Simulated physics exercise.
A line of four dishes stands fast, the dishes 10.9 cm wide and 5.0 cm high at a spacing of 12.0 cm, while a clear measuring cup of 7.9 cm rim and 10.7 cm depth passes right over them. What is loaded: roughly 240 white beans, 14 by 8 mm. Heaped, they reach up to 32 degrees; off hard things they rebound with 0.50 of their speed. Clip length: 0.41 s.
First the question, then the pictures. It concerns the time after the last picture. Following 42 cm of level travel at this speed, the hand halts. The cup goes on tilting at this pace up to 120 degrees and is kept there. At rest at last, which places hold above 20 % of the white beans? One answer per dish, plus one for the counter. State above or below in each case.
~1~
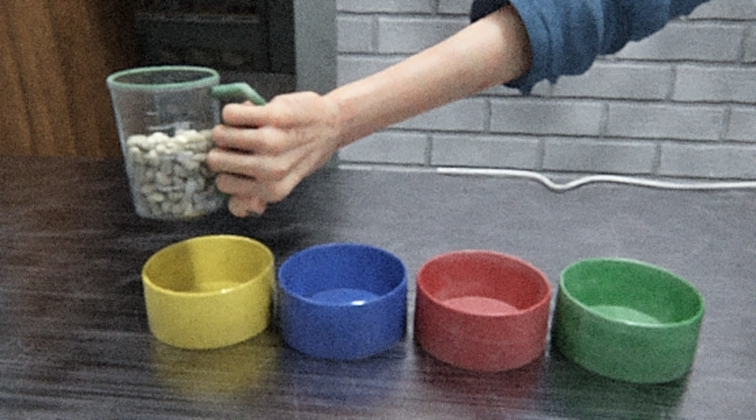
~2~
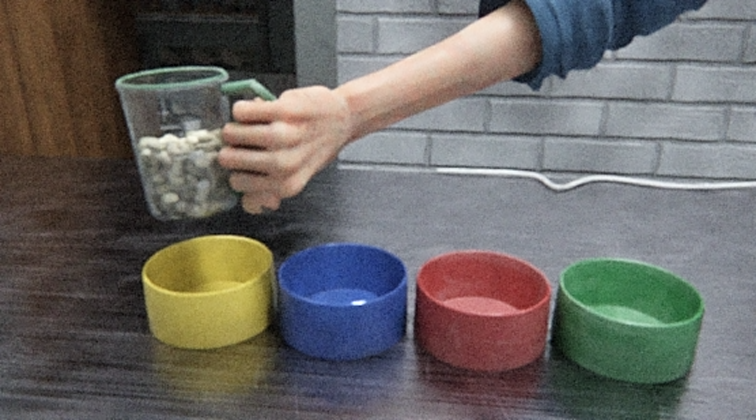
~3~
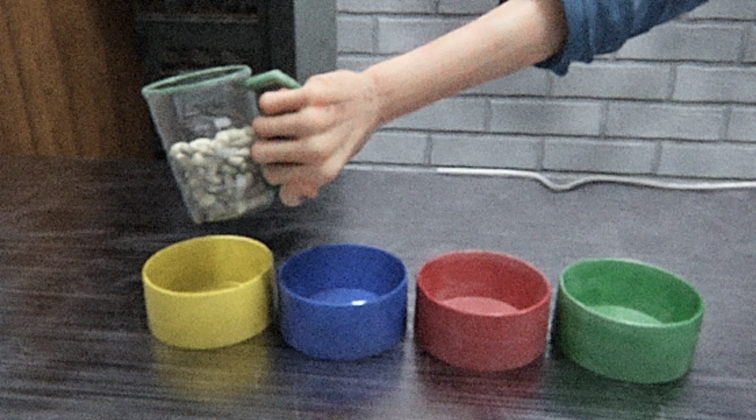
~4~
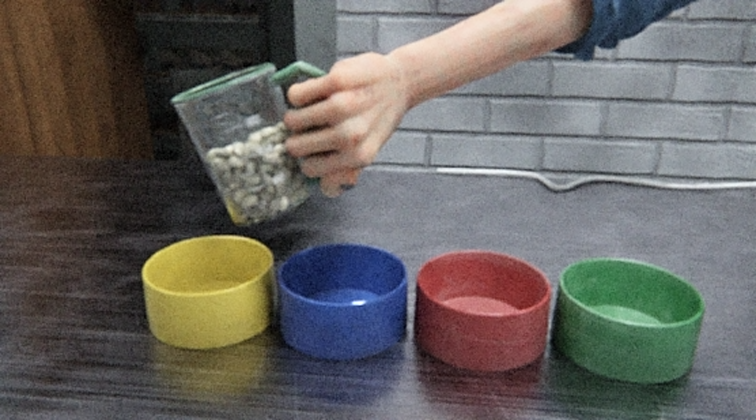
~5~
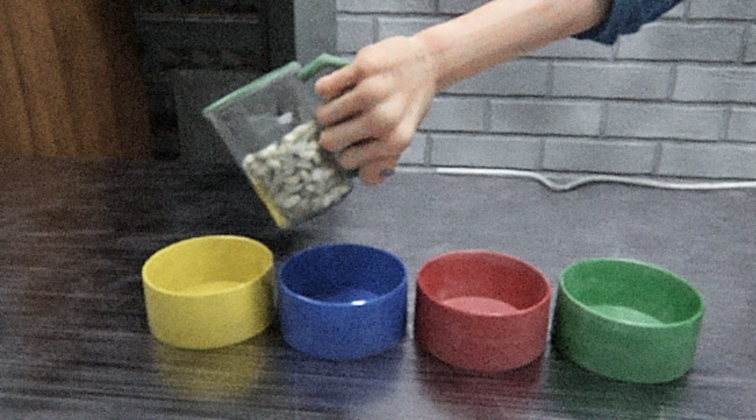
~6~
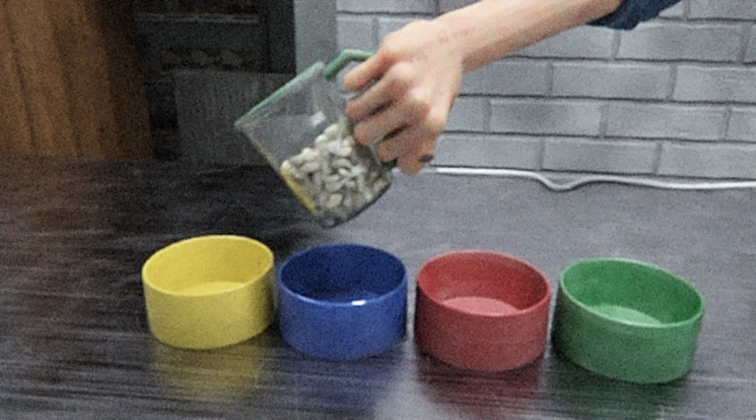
In each case: Red below, blue below, green above, yellow below, counter below.
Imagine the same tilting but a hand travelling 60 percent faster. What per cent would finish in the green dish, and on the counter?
Shares: Green 100, counter 0.
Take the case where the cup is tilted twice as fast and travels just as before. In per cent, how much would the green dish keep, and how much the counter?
That gives green 0 with 10 for the counter.
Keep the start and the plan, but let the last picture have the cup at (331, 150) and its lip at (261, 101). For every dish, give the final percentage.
Per cent kept: Red 0; blue 0; green 100; yellow 0.
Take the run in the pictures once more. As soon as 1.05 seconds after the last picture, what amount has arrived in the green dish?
About 55 per cent by then.
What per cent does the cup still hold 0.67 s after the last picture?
About 100 per cent.
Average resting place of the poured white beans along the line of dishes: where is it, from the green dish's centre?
I'd say about 1 cm, heading down the x axis.
Then, 0.40 s after the last picture, tilt 77 degrees; cup holds 100 %.
Then, 0.67 s after the last picture, tilt 105 degrees; cup holds 100 %.
Then, 1.05 s after the last picture, tilt 120 degrees; cup holds 40 %, green 55 %.
In the end, red 0 %, blue 0 %, green 95 %, yellow 0 %, counter 5 %.
